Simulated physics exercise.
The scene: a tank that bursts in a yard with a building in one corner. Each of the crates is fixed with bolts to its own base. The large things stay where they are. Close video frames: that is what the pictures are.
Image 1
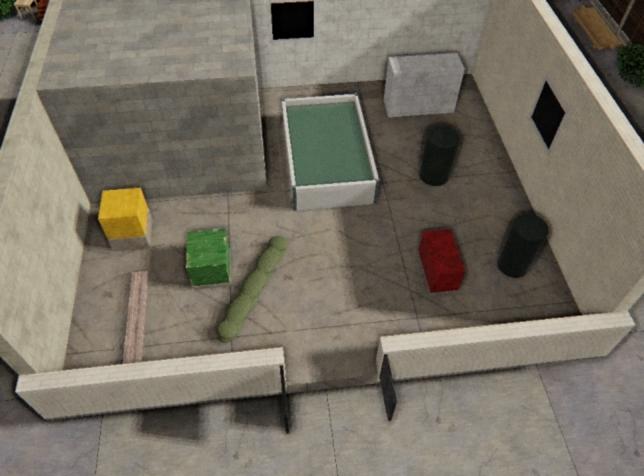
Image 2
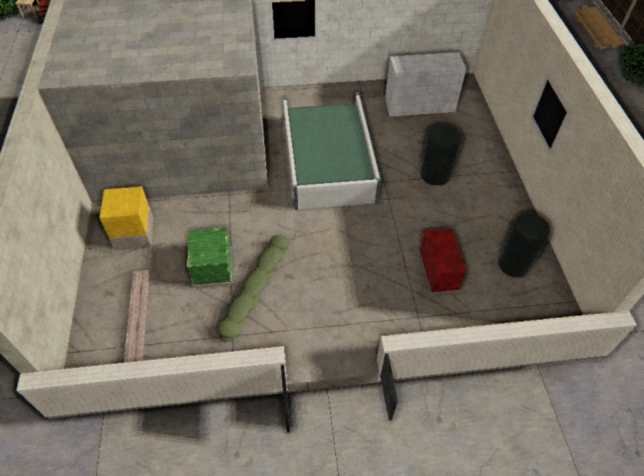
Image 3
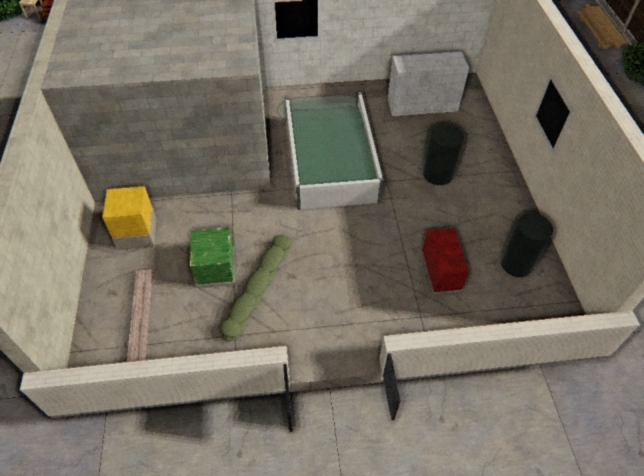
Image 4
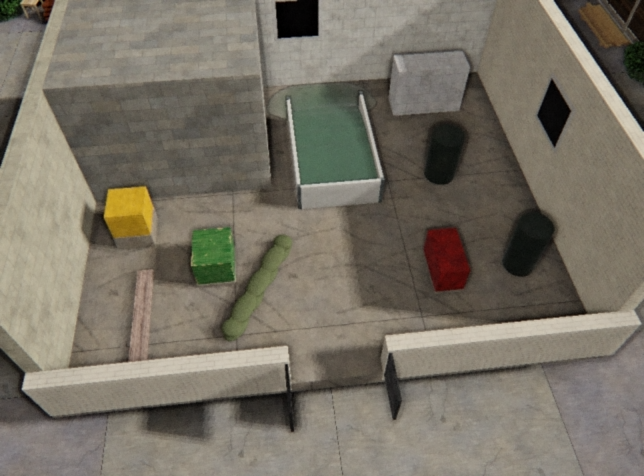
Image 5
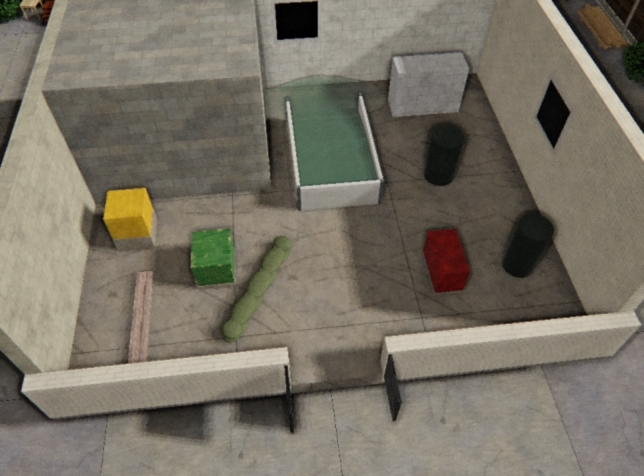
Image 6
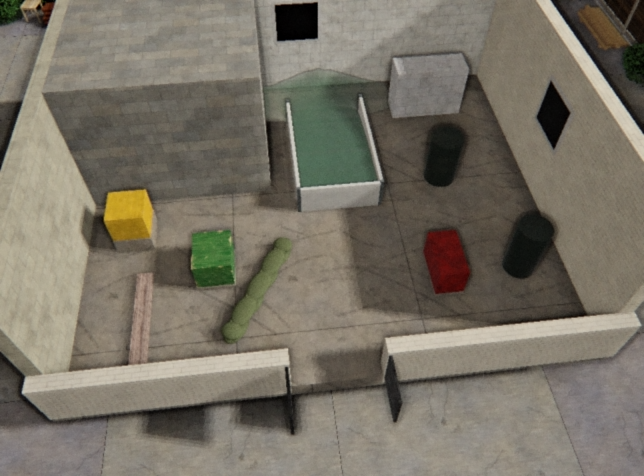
At the start, a white-walled tank of green water stands whole and still in a walled yard, among colored blocks and dark cylinders, near a gray building in the corner. Its far side opens, and water pours out through the gap, spreading in a thin, clear sheet toward the back wall.
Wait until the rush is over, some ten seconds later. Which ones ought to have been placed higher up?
In the end: The red crate gets soaked; the green crate gets soaked; the yellow crate stays dry.
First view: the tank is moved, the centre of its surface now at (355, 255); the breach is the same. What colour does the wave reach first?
I'd say the yellow crate is first.
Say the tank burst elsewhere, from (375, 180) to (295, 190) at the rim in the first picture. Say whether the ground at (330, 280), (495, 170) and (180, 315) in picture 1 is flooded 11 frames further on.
In sequence: Inundated, untouched, untouched.
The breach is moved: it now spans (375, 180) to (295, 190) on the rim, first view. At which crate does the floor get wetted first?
The red crate comes first.
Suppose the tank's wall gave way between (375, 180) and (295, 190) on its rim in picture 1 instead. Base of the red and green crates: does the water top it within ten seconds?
Red gets drenched; green stays untouched.
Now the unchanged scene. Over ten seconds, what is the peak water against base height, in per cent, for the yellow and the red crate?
Some 10 and 160 % respectively.
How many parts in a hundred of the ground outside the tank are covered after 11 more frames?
That works out at 15 %.
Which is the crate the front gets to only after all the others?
I'd name the yellow one.
A moment on, water covers 10 % of the floor; the red crate not reached, the green crate not reached, the yellow crate not reached.
Next, water covers 15 % of the floor; the red crate not reached, the green crate not reached, the yellow crate not reached.
Then, water covers 25 % of the floor; the red crate not reached, the green crate water round its plinth, the yellow crate not reached.
Later, water covers 60 % of the floor; the red crate water round its plinth, the green crate water round its plinth, the yellow crate not reached.
In the end, water covers 80 % of the floor; the red crate was topped, the green crate was topped, the yellow crate stayed above the water.
